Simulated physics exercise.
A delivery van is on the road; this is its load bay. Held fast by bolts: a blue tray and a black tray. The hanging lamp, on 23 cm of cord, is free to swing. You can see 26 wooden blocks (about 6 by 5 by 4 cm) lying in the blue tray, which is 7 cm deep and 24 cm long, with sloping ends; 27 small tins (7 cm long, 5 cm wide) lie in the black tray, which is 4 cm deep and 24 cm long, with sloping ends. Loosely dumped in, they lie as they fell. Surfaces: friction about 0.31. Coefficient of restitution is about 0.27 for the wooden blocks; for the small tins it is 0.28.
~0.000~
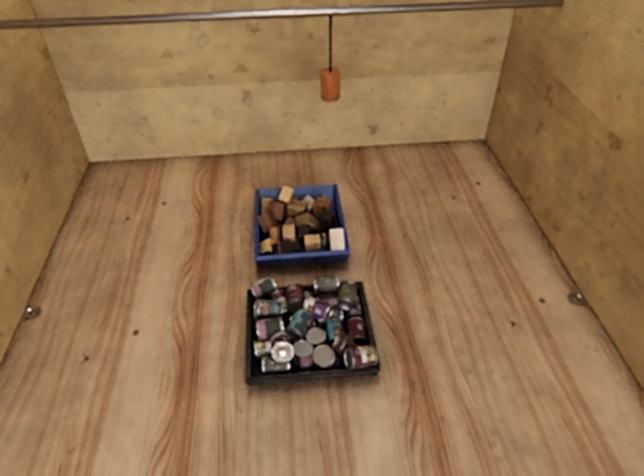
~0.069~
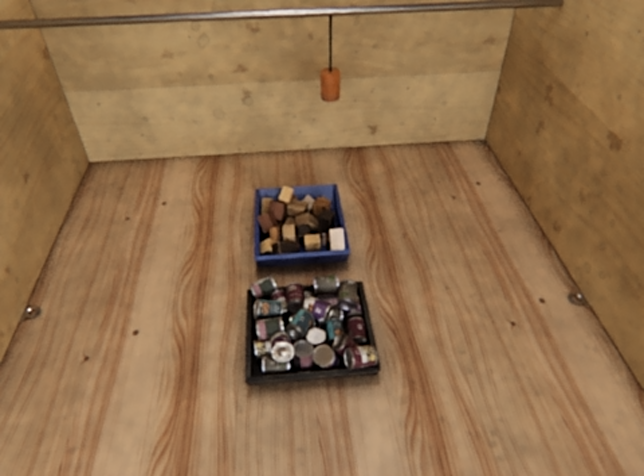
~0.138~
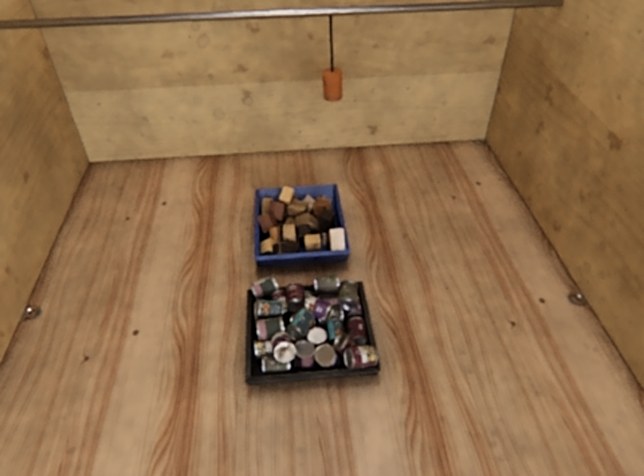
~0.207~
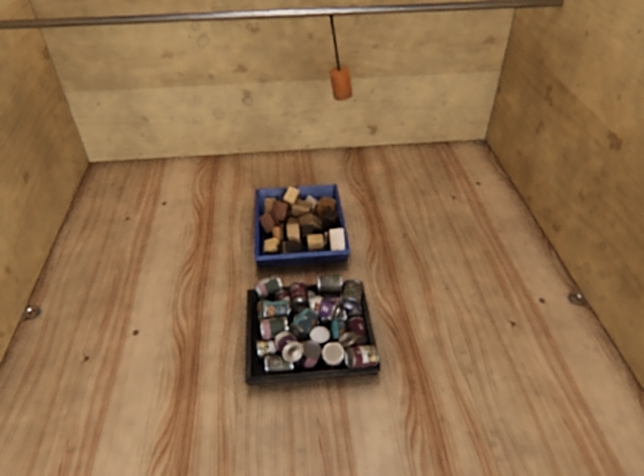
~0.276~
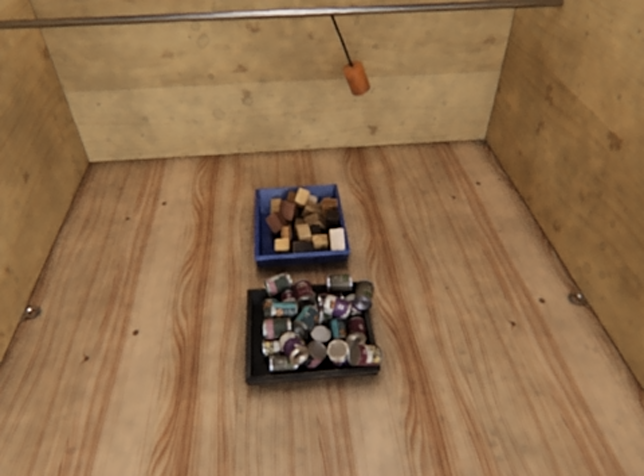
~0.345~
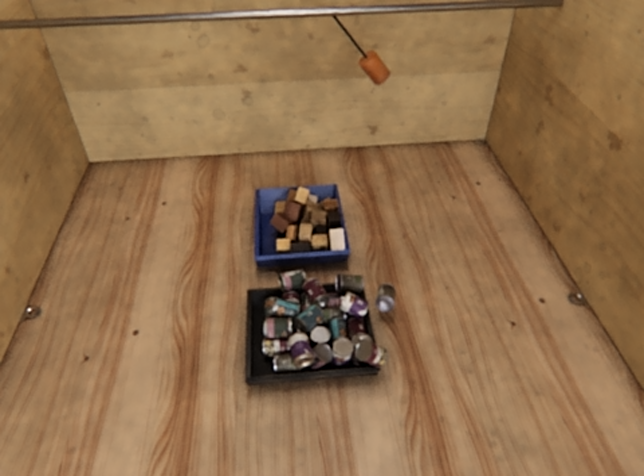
A wooden-walled load bay with a striped plank floor is seen from above and in front, the view staying still throughout. A blue tray of brown and pale wooden blocks sits behind a black tray of small tins, and an orange lamp hangs from a rail. The lamp swings steadily right, the blocks and tins shift right, and one tin leaves the black tray's right side.
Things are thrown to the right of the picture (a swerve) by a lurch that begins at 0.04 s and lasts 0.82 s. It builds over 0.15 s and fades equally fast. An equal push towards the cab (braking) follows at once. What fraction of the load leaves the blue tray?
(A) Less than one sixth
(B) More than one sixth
Less than one sixth.
After 0.65 s, the blue tray has all 26 and the black tray is down by 6 of 27.
After 1.04 s, the blue tray has all 26 and the black tray is down by 8 of 27.
After 1.58 s, the blue tray has all 26 and the black tray is down by 8 of 27.
Final count (at 2.28 s), the blue tray has all 26 and the black tray is down by 9 of 27. Asked share, 0 of 26, 0 per cent.
